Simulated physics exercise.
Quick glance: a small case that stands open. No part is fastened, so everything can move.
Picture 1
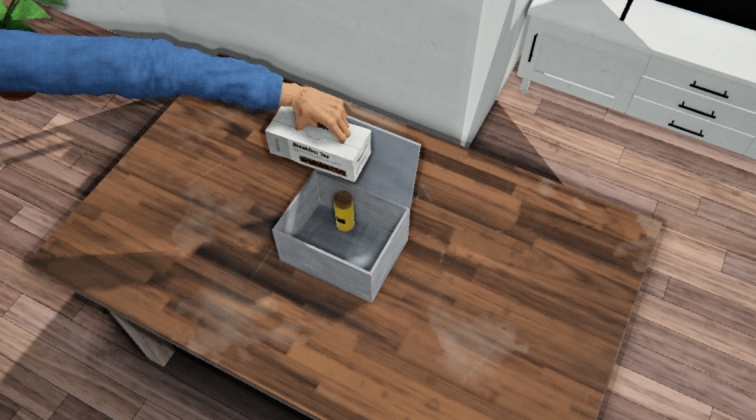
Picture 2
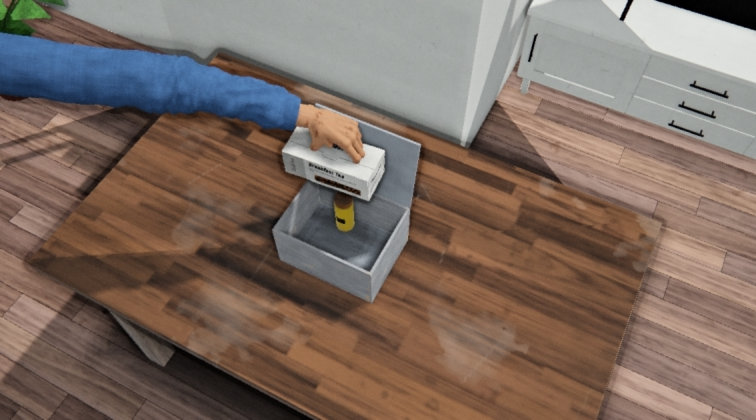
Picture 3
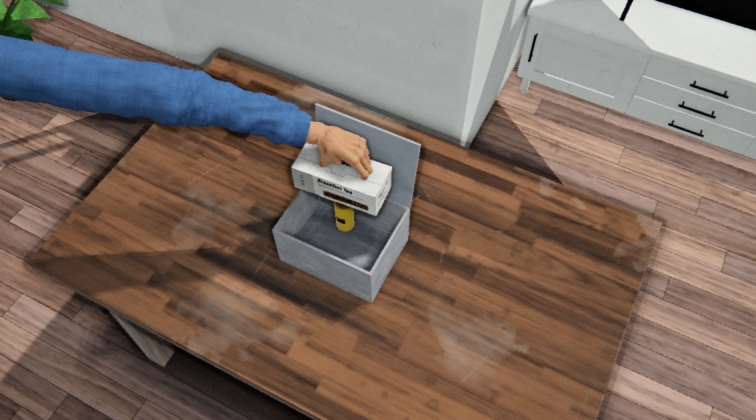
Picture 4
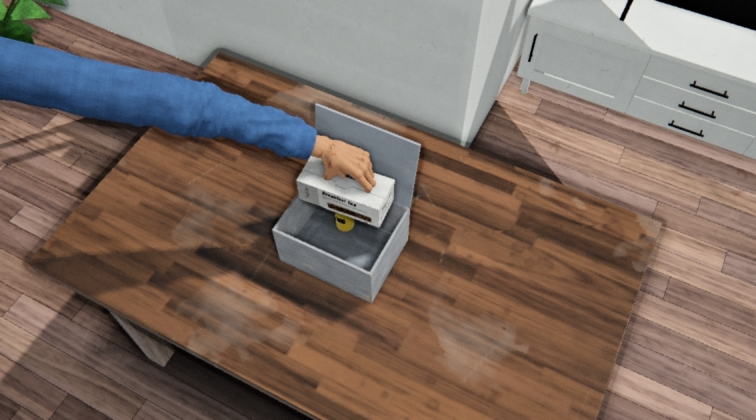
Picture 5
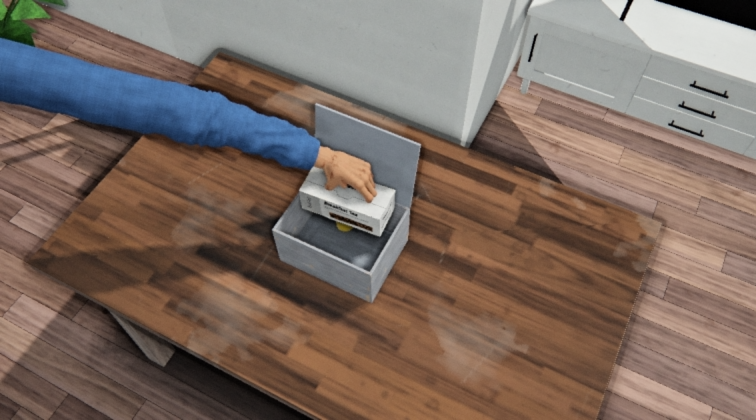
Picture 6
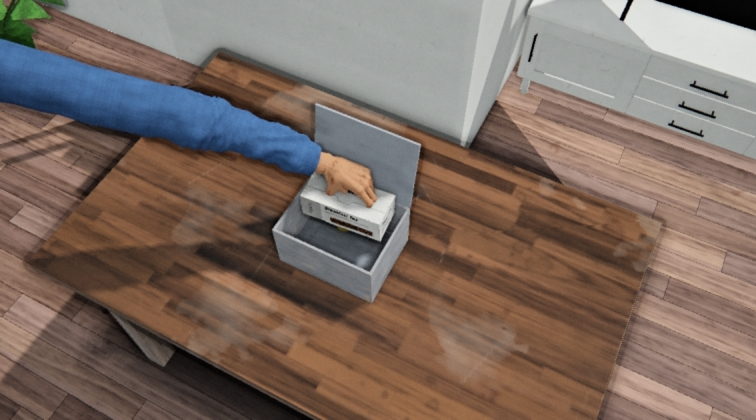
A hand in a blue sleeve, reaching from the left, carries a white carton rightward and down into an open grey case, passing in front of a small yellow shaker until it is hidden, and keeps hold of the carton inside. The case stands on a worn brown wooden table, its lid raised behind. The room is seen from a steady high angle, with pale drawers at upper right.
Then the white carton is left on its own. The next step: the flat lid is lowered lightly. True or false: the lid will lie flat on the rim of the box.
True.
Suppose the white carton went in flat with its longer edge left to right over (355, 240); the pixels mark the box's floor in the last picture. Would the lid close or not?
Then it closes.
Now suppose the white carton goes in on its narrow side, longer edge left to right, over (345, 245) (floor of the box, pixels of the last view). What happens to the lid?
After that, the lid lies down snugly.
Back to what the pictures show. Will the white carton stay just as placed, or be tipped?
It ends up leaning.
Then, 0.40 s on from there, white carton on its side near (343, 243).
Then, 1.40 s on from there, lid 77° above the rim; white carton on its side near (343, 244).
Then, 1.70 s on from there, lid 47° above the rim; white carton on its side near (343, 244).
Then, 1.90 s on from there, lid 15° above the rim; white carton on its side near (343, 244).
In the end, lid shut; toppled in the box, white carton; yellow shaker unmoved. At the end, from the last picture's camera, white carton near (343, 244).
